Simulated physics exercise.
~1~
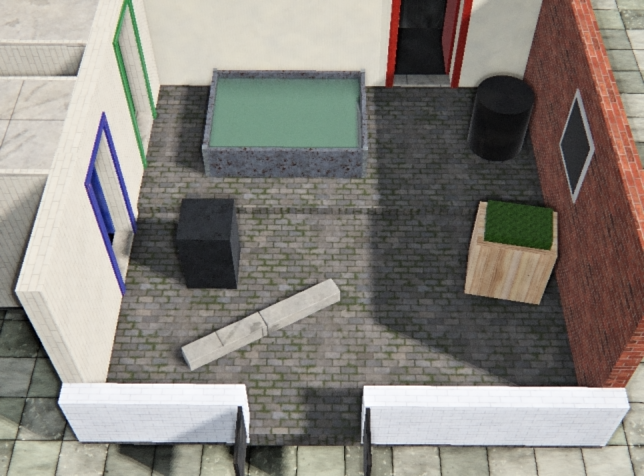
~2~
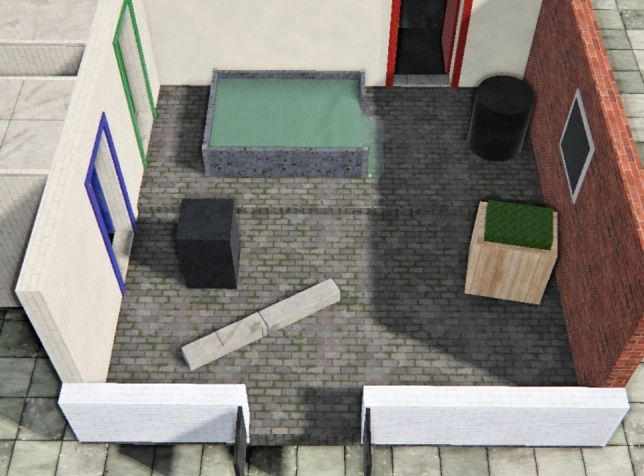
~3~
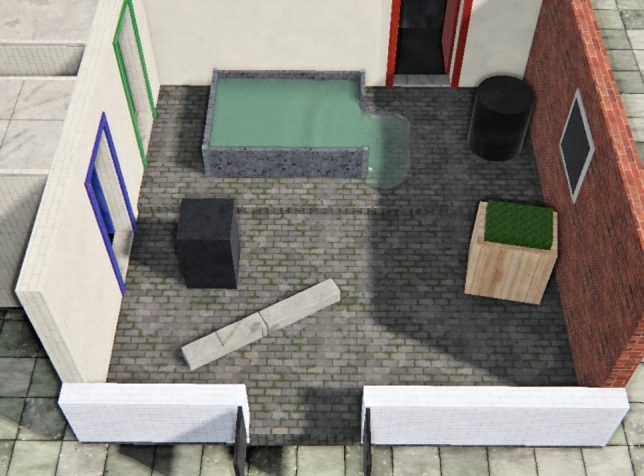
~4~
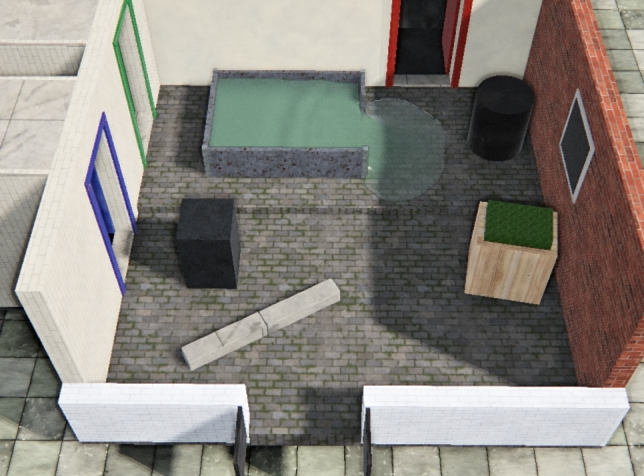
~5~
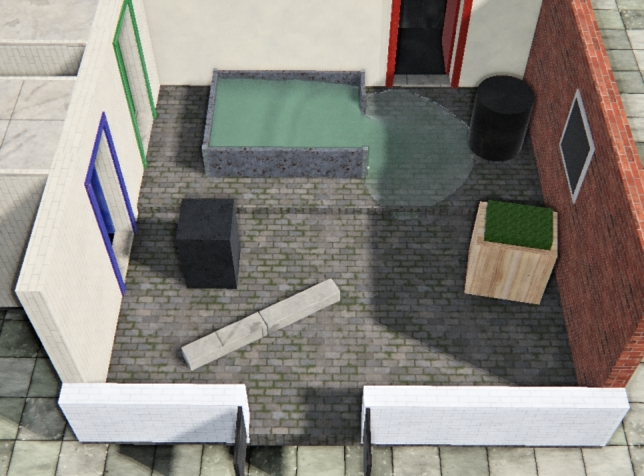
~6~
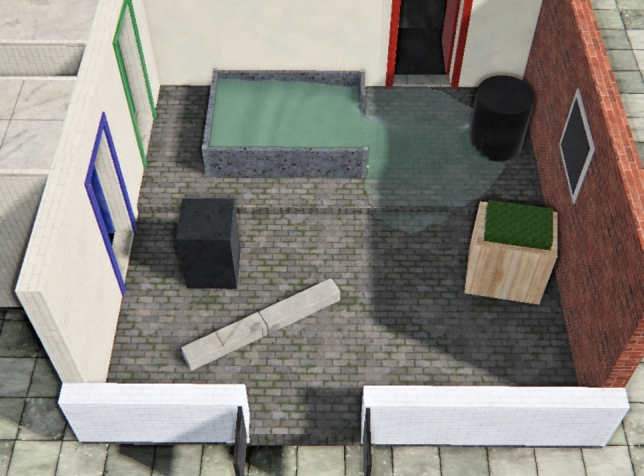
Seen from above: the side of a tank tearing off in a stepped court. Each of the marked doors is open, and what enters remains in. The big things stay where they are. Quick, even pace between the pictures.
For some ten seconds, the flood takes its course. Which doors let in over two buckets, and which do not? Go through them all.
Green door - not over two, red door - over two buckets, blue door - not over two.
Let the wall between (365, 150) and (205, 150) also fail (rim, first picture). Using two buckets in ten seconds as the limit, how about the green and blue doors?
Green door falls short, blue door goes past it.
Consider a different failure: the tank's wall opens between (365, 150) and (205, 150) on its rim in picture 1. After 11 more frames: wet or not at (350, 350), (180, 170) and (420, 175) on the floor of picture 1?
In the order given: Swamped, untouched and untouched.
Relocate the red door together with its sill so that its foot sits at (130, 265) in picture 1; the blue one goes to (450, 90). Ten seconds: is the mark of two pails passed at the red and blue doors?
Well, going one at a time, the red one comes in under it while the blue one breaks the limit.
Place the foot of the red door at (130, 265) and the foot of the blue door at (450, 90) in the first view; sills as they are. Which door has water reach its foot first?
That's the blue-painted one.
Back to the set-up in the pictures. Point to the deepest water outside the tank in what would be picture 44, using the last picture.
Somewhere near (544, 234), I think.
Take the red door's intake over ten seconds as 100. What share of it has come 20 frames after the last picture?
Around 10 %.
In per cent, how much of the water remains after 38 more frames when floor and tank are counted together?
Roughly 94 parts in every hundred.
A moment on, water covers 25 % of the floor; the green door not reached, the red door wet at the sill, nothing in, the blue door not reached.
Next, water covers 25 % of the floor; the green door not reached, the red door wet at the sill, nothing in, the blue door not reached.
Then, water covers 40 % of the floor; the green door not reached, the red door under two buckets in, the blue door not reached.
Later, water covers 75 % of the floor; the green door not reached, the red door far over two buckets in, the blue door not reached.
In the end, water covers 90 % of the floor; the green door wet at the sill, nothing in, the red door far over two buckets in, the blue door wet at the sill, nothing in.
